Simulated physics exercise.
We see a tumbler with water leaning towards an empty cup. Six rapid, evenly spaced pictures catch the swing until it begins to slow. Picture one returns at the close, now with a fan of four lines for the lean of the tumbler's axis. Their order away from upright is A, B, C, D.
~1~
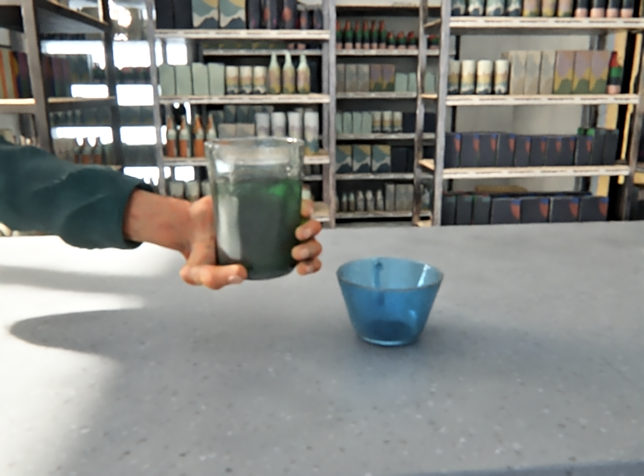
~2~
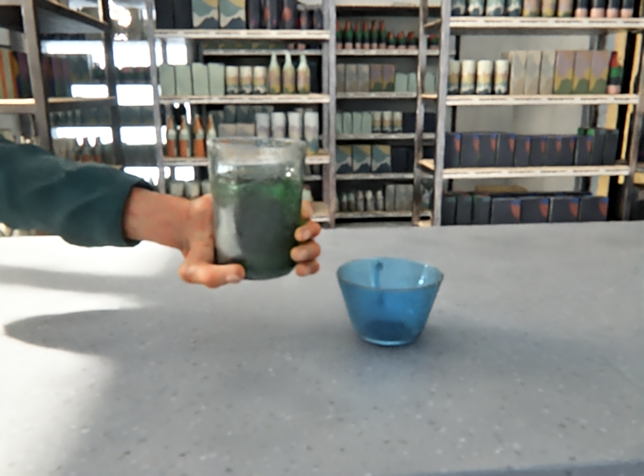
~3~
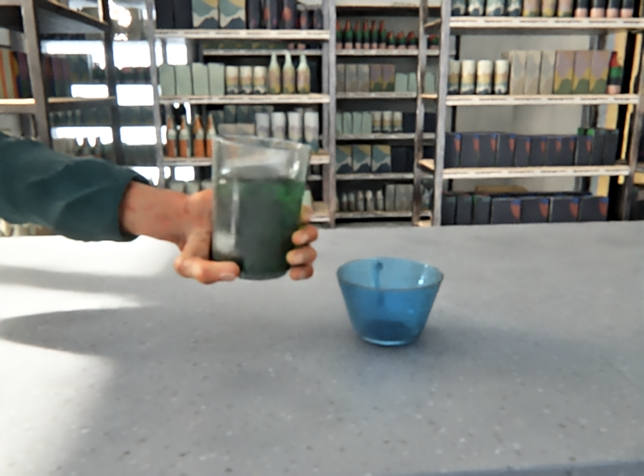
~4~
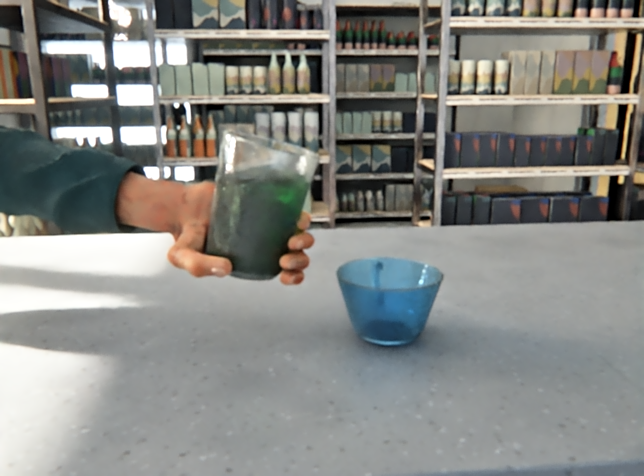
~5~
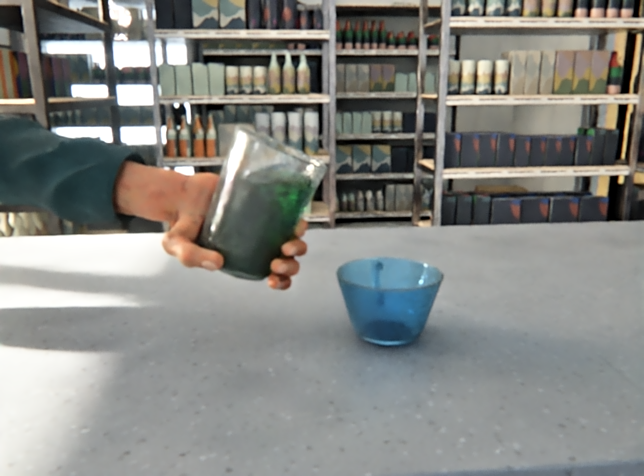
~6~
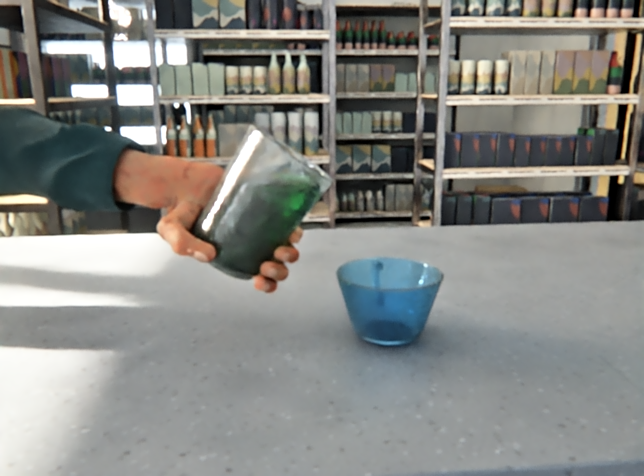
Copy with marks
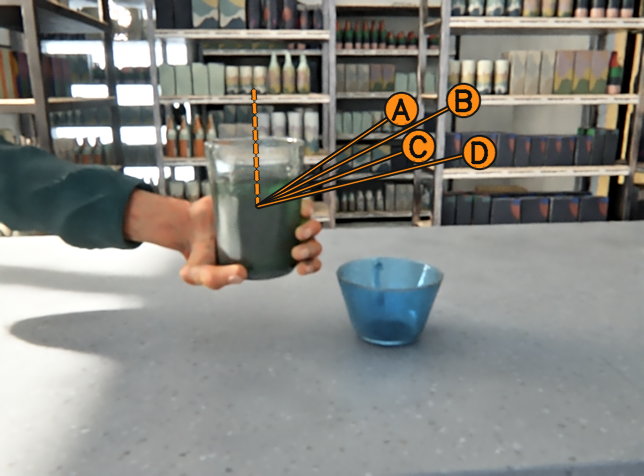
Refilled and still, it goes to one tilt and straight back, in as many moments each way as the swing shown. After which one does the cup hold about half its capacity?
Line C does it best.
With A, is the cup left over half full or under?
Under.
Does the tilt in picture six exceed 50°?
No.
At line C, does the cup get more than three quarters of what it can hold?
No.
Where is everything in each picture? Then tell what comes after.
Upright, lip at (301, 140); rim of the cup round (389, 272); nothing has left yet.
Upright, lip at (303, 142); nothing has left yet.
Tipped about 7°, lip at (309, 146); nothing has left yet.
Tipped about 15°, lip at (316, 154); nothing has left yet.
Tipped about 25°, lip at (324, 165); nothing has left yet.
Tipped about 35°, lip at (330, 178); nothing has left yet.
On the marked copy, A at (387, 119); B at (448, 108); C at (402, 152); D at (462, 155).
With A, the cup ends with about 19 % of what it can hold.
With B, the cup ends with about 31 % of what it can hold.
With C, the cup ends with about 49 % of what it can hold.
With D, the cup ends with about 67 % of what it can hold.
